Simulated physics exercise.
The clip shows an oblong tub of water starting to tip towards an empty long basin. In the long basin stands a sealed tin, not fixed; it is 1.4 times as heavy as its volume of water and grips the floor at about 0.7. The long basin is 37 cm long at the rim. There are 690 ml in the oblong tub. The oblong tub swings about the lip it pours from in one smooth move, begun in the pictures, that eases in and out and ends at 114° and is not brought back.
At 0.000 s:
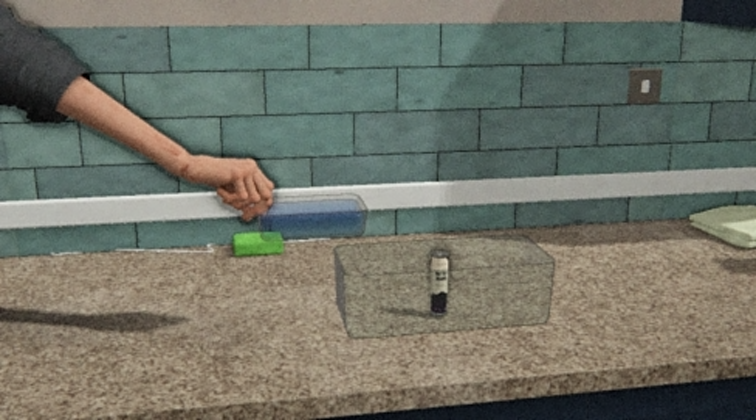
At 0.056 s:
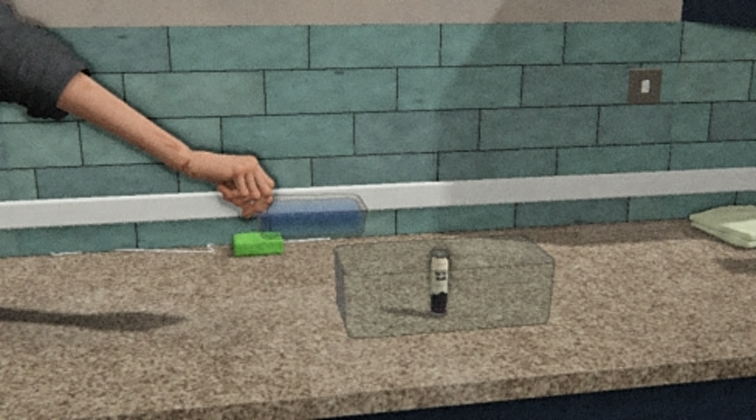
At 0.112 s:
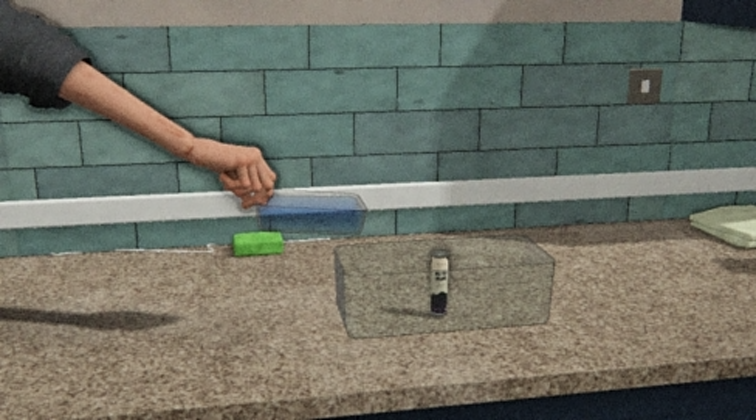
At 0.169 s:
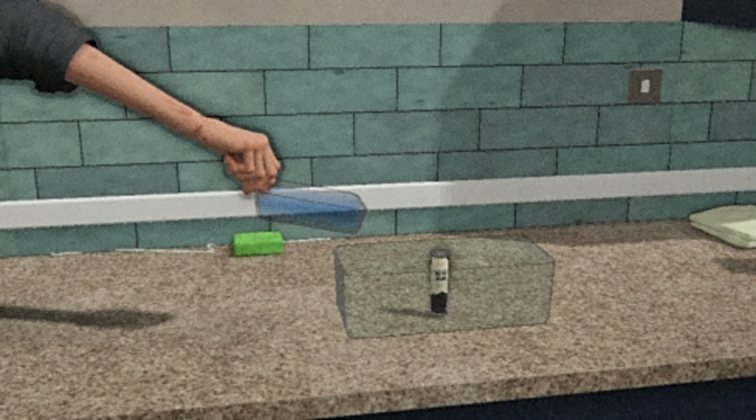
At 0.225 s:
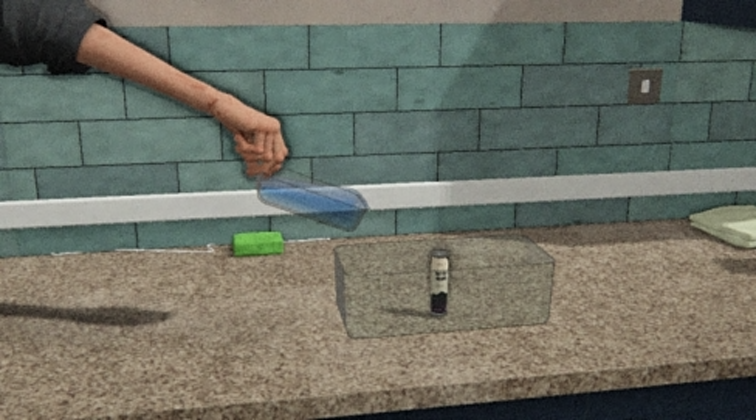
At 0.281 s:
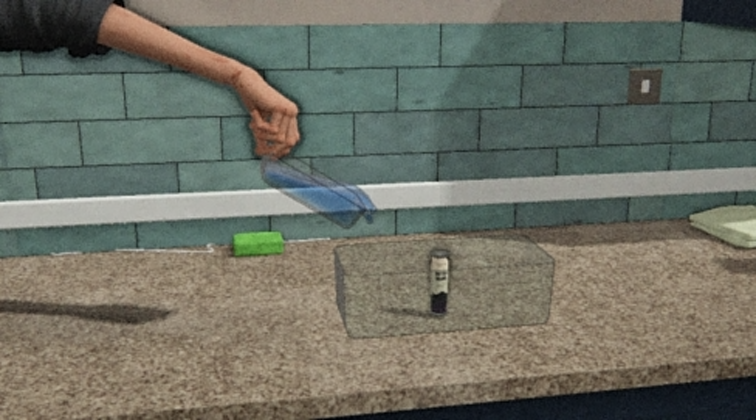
A hand lifting one end of a clear oblong tub of blue water, tilting it steeply rightward beside an empty long basin.
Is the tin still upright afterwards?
It topples.
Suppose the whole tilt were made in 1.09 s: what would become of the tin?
The tin remains upright.
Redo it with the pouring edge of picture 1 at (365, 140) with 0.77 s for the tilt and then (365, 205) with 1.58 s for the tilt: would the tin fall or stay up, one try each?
First it remains upright; then it stays up.
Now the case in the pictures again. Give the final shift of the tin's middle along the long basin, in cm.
Some 7.5 cm.
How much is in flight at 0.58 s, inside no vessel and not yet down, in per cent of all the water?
Some 48 per cent.
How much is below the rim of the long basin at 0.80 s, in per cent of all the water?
Some 90 per cent.
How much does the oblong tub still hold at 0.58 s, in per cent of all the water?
Some 4 per cent.
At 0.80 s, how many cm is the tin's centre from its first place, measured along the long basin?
About 6 cm.
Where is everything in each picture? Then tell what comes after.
The first picture shows tilt 0°; pouring edge (363, 203); surface from (258, 211) to (361, 205); the long basin's rim runs from (339, 261) to (540, 249); the tin's top is at (440, 256).
The second picture shows tilt 1°; pouring edge (363, 203); surface from (258, 209) to (361, 204).
The third picture shows tilt 6°; pouring edge (363, 203); surface from (257, 203) to (361, 202).
The fourth picture shows tilt 13°; pouring edge (363, 203); surface from (258, 194) to (362, 199).
The fifth picture shows tilt 22°; pouring edge (362, 203); surface from (259, 182) to (349, 193); 5 per cent is over the edge.
The sixth picture shows tilt 34°; pouring edge (362, 203); surface from (263, 167) to (342, 187); 12 per cent is over the edge.
Then, 0.58 s in, the tilt is 97° and 4 per cent is still to pour; the tin stands where it began.
Then, 0.80 s in, the tilt is 114° and 0 per cent is still to pour; the tin lies on its side.
Then, 1.02 s in, the tilt is 114° and 0 per cent is still to pour; the tin lies on its side.
Then, 1.27 s in, the tilt is 114° and 0 per cent is still to pour; the tin lies on its side.
Finally, the tin lies on its side.
